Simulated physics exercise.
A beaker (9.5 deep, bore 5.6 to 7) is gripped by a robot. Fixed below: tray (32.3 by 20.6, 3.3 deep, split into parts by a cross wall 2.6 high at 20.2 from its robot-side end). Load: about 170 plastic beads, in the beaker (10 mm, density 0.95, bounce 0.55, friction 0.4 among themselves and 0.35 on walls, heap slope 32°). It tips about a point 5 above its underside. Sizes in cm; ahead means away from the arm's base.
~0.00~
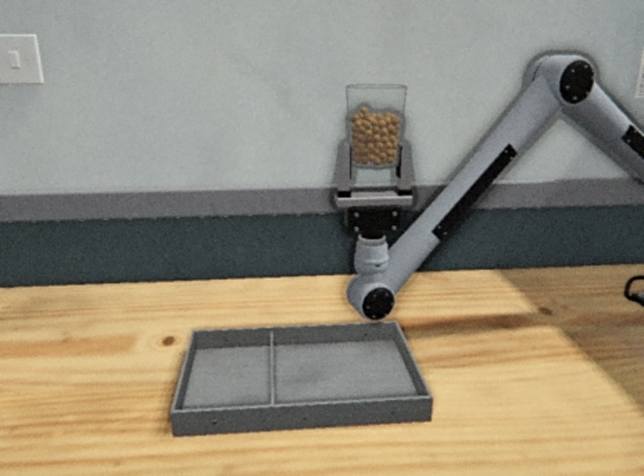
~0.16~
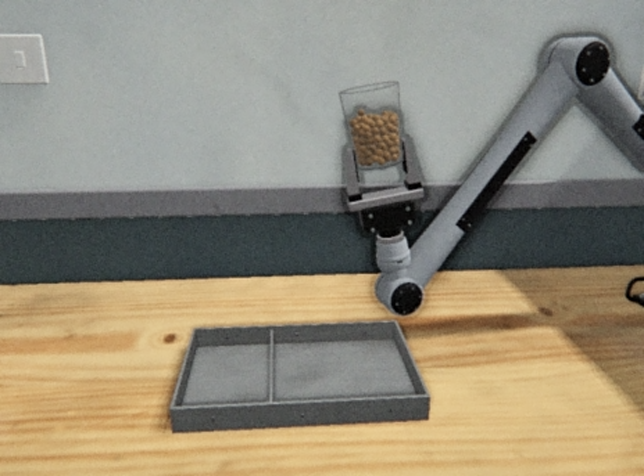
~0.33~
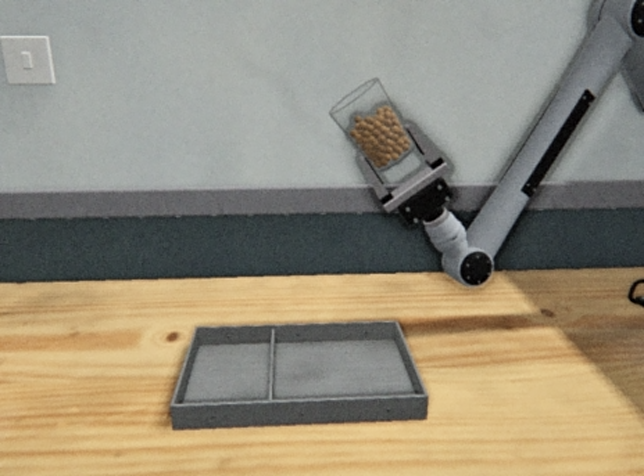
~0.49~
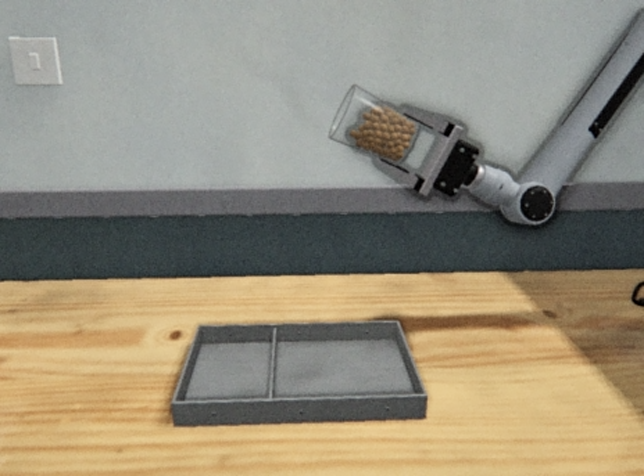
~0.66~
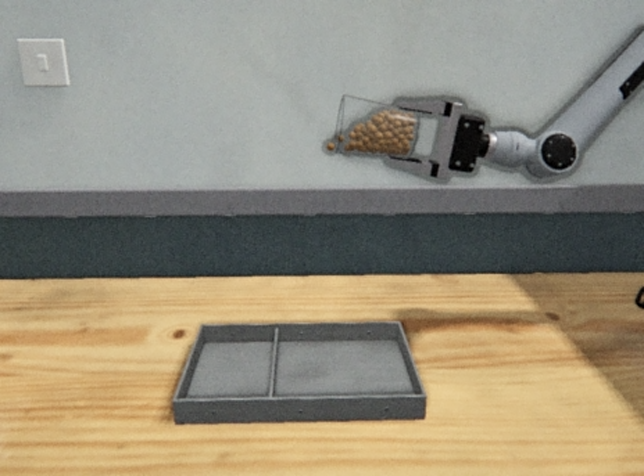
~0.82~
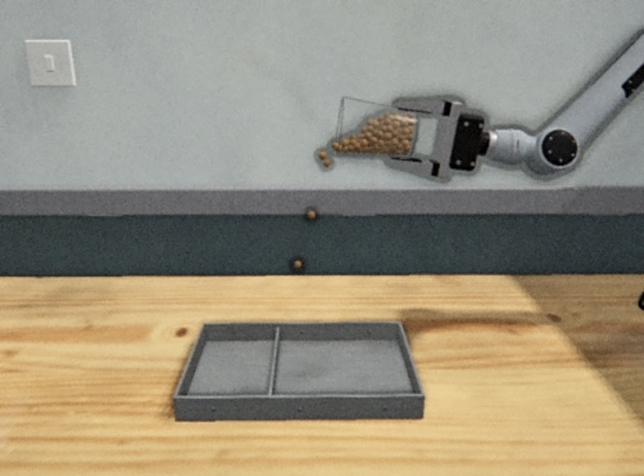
Robot arm tilting a clear beaker of brown beads leftward above a divided grey tray, the first few beads dropping out.
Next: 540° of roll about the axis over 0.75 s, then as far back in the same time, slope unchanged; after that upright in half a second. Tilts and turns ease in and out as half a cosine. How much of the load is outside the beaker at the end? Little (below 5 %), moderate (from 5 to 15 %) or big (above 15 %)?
Outside the beaker the share is big, above 15 %.
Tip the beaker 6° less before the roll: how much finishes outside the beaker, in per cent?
Some 30 per cent.
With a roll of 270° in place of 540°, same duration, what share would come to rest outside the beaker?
In that case some 45 per cent.
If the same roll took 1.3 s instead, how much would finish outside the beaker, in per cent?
Then about 65 per cent.
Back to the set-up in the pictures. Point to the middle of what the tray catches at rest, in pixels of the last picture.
At about (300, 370).
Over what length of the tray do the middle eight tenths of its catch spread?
Roughly 26 cm.
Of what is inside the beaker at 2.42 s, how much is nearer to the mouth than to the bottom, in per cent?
About 35 per cent.
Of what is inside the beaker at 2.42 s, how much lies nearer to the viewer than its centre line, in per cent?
Some 40 per cent.
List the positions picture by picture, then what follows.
In the first frame, the beaker middle at (375, 127), upright; upper third of the load around (375, 124), from x 355 to 395, top at y 110; 170 in the beaker.
In the second frame, the beaker middle at (374, 127), tipped 10°; upper third of the load around (376, 124), from x 355 to 395, top at y 115.
In the third frame, the beaker middle at (375, 128), tipped 36°; upper third of the load around (380, 123), from x 355 to 405, top at y 110.
In the fourth frame, the beaker middle at (376, 128), tipped 64°; upper third of the load around (384, 121), from x 355 to 410, top at y 110.
In the fifth frame, the beaker middle at (377, 130), tipped 81°; upper third of the load around (391, 123), from x 330 to 410, top at y 115.
In the sixth frame, the beaker middle at (377, 131), tipped 83°; upper third of the load around (394, 125), from x 295 to 410, top at y 115; 166 in the beaker, 4 in flight or on a rim.
After 1.62 s, tipped 83°, highest piece 38 above the table; 117 in the beaker, 21 in the robot-side part, 12 in the far-side part, 20 in flight or on a rim.
After 2.42 s, tipped 75°, highest piece 37 above the table; 80 in the beaker, 58 in the robot-side part, 22 in the far-side part, 3 on the table or floor, 7 in flight or on a rim.
After 3.02 s, upright, highest piece 36 above the table; 80 in the beaker, 62 in the robot-side part, 23 in the far-side part, 5 on the table or floor.
After 3.72 s, upright, highest piece 36 above the table; 80 in the beaker, 62 in the robot-side part, 23 in the far-side part, 5 on the table or floor.
In the end, 80 in the beaker, 62 in the robot-side part, 23 in the far-side part, 5 on the table or floor. That is 53 % outside the beaker.
